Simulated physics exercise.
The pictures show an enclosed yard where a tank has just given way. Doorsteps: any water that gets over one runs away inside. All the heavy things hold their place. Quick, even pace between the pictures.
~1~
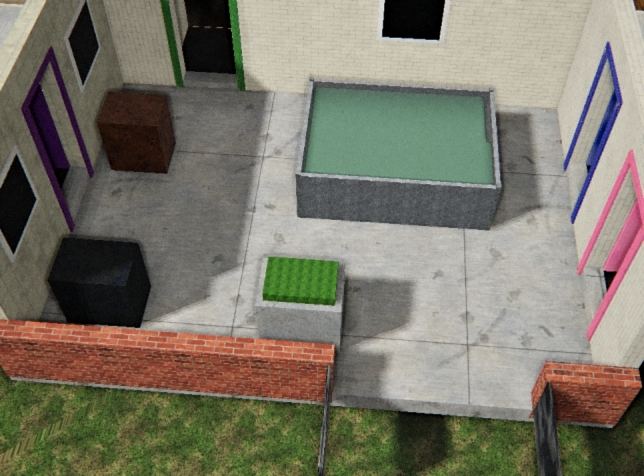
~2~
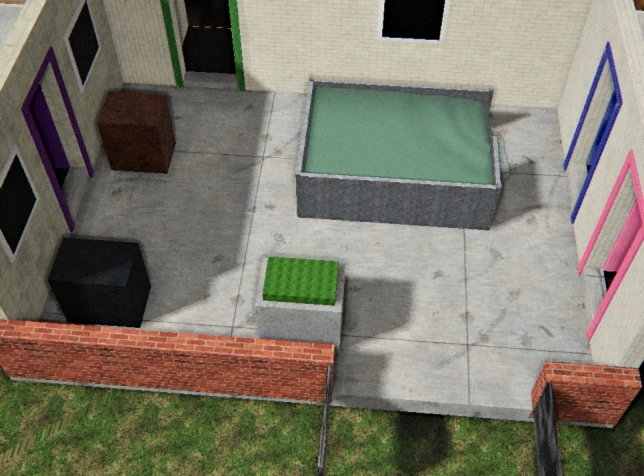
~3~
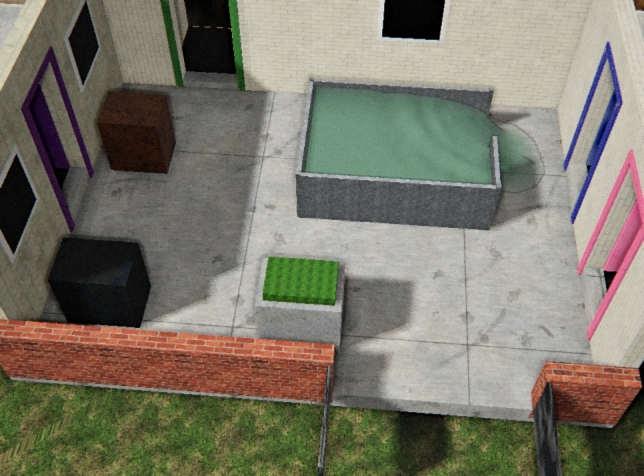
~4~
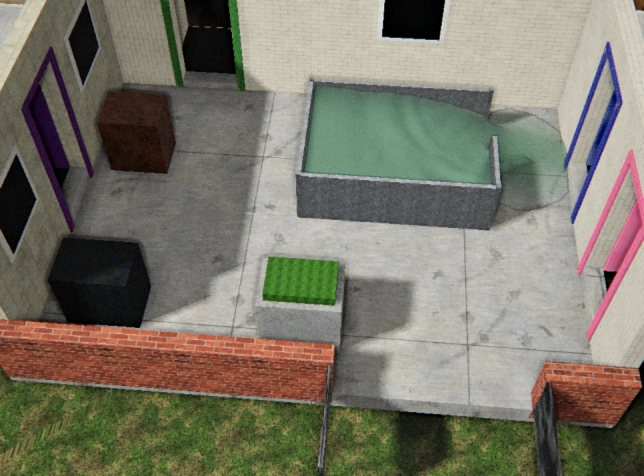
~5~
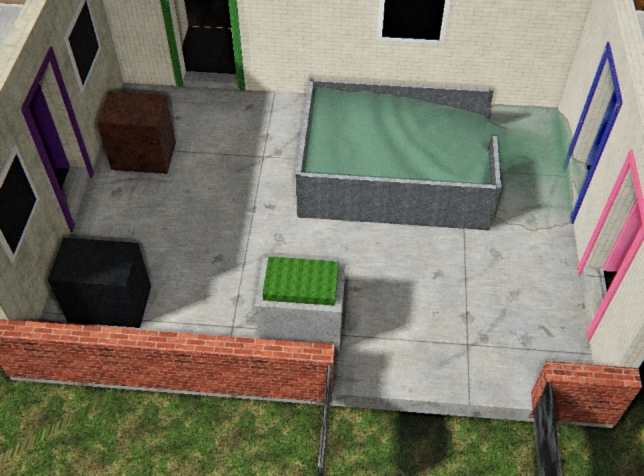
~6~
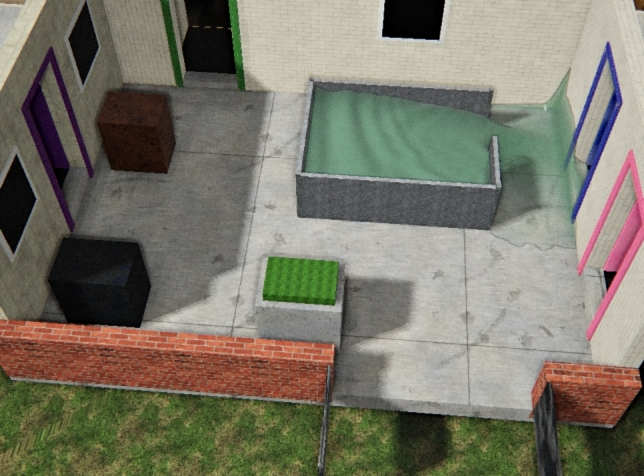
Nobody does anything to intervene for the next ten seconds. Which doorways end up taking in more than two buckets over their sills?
The green door takes in two or fewer, the pink door takes in two or fewer, the blue door takes in more than two, the purple door takes in two or fewer.
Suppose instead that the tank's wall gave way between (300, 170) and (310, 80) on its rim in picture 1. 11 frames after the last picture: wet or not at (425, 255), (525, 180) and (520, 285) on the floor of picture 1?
One by one: Unsoaked; unsoaked; unsoaked.
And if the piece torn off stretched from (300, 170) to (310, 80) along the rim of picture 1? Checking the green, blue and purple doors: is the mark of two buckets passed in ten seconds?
Lab note: The green one tops the threshold; the blue one sits below the threshold; the purple one tops the threshold.
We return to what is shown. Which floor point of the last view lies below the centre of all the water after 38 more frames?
My pick is pixel (385, 185).
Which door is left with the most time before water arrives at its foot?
That would be the purple-painted one.
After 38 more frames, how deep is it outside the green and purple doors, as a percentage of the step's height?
First around 50 percent, second around 30 percent.
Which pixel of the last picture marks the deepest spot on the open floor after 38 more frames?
It should be close to (550, 148).
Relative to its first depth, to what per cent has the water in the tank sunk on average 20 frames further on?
Estimate: Close to 50 %.
A moment on, water covers 15 % of the floor; the green door not reached, the pink door wet at the sill, nothing in, the blue door over two buckets in, the purple door not reached.
Next, water covers 30 % of the floor; the green door not reached, the pink door wet at the sill, nothing in, the blue door far over two buckets in, the purple door not reached.
Then, water covers 50 % of the floor; the green door wet at the sill, nothing in, the pink door wet at the sill, nothing in, the blue door far over two buckets in, the purple door not reached.
Later, water covers 70 % of the floor; the green door wet at the sill, nothing in, the pink door wet at the sill, nothing in, the blue door far over two buckets in, the purple door wet at the sill, nothing in.
In the end, water covers 90 % of the floor; the green door under two buckets in, the pink door wet at the sill, nothing in, the blue door far over two buckets in, the purple door wet at the sill, nothing in.
